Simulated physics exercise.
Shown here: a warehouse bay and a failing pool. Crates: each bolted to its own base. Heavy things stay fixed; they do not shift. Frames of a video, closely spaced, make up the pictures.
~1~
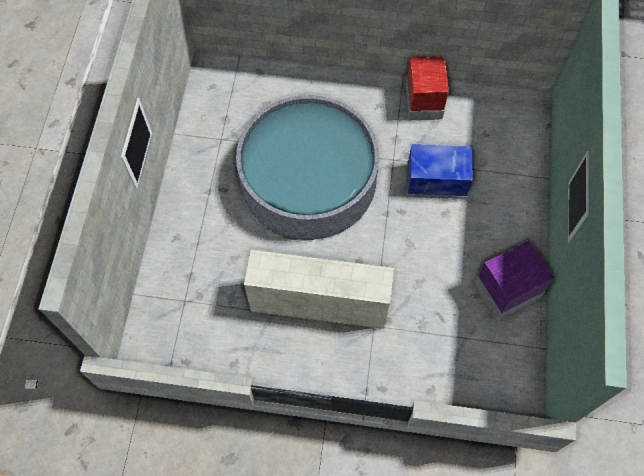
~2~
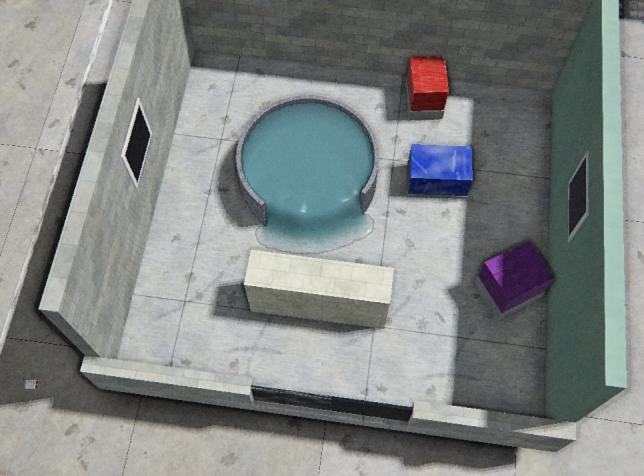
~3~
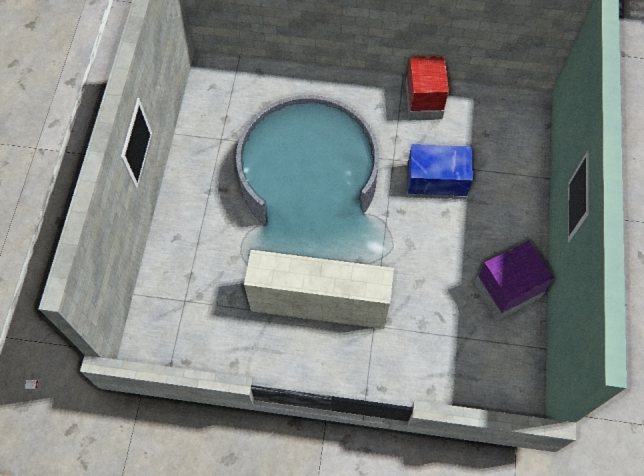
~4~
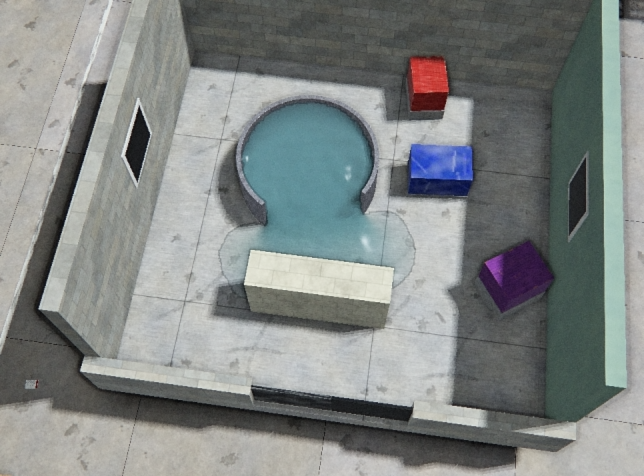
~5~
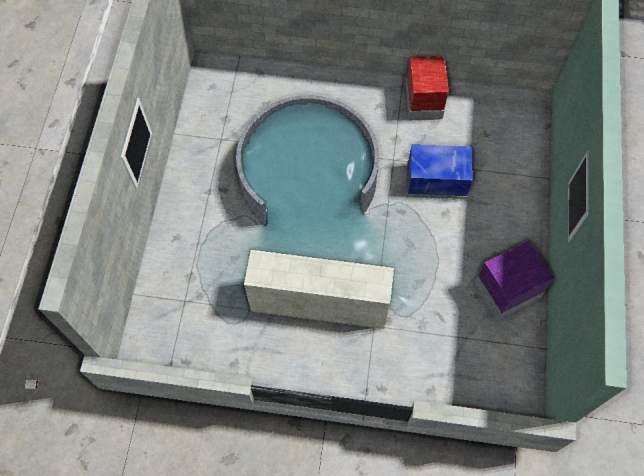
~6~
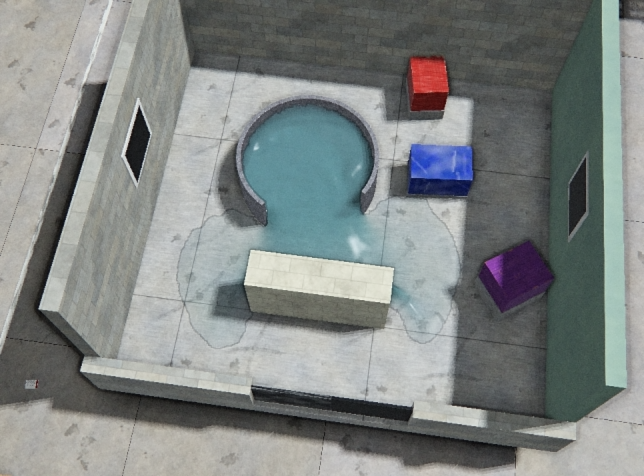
Warehouse bay with a round pool opening at its near side, water pouring out against a pale block and spreading around both ends.
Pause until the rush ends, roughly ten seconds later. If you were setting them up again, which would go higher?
At the end, the blue crate will be touched, the red crate will not be touched, the purple crate will not be touched.
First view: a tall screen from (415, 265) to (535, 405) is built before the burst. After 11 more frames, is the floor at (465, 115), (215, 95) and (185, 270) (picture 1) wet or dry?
Outcome by spot, in order - unwatered, unwatered, watered.
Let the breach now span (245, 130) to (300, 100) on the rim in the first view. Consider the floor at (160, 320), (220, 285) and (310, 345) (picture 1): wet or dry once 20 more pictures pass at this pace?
Taken in turn, that's reached, reached, and finally not reached.
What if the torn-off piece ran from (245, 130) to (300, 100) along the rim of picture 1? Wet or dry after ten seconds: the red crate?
Red: Not flooded.
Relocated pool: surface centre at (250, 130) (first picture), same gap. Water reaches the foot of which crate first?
That is the purple-painted one.
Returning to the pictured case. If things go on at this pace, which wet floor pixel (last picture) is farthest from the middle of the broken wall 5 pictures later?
Close to (520, 426), I think.
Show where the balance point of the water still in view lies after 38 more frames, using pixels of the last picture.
My reading is close to (363, 239).
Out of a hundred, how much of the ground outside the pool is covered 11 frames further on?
By my count, 45 percent.
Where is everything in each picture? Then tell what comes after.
In the first picture, still water in the round tank at (308, 157).
In the second picture, the front is at (261, 232), out from the gap at (316, 230).
In the third picture, water pours out at (316, 231) and has run to (247, 247).
In the fourth picture, the front is at (236, 285), out from the gap at (316, 231).
In the fifth picture, water pours out at (316, 232) and has run to (421, 298).
In the sixth picture, water pours out at (316, 232) and has run to (434, 329).
A moment on, water covers 30 % of the floor; the blue crate water round its plinth, the red crate not reached, the purple crate water round its plinth.
Next, water covers 45 % of the floor; the blue crate water round its plinth, the red crate not reached, the purple crate water round its plinth.
Then, water covers 70 % of the floor; the blue crate water round its plinth, the red crate not reached, the purple crate water round its plinth.
Later, water covers 95 % of the floor; the blue crate water round its plinth, the red crate water round its plinth, the purple crate water round its plinth.
In the end, water covers 100 % of the floor; the blue crate was topped, the red crate stayed above the water, the purple crate stayed above the water.
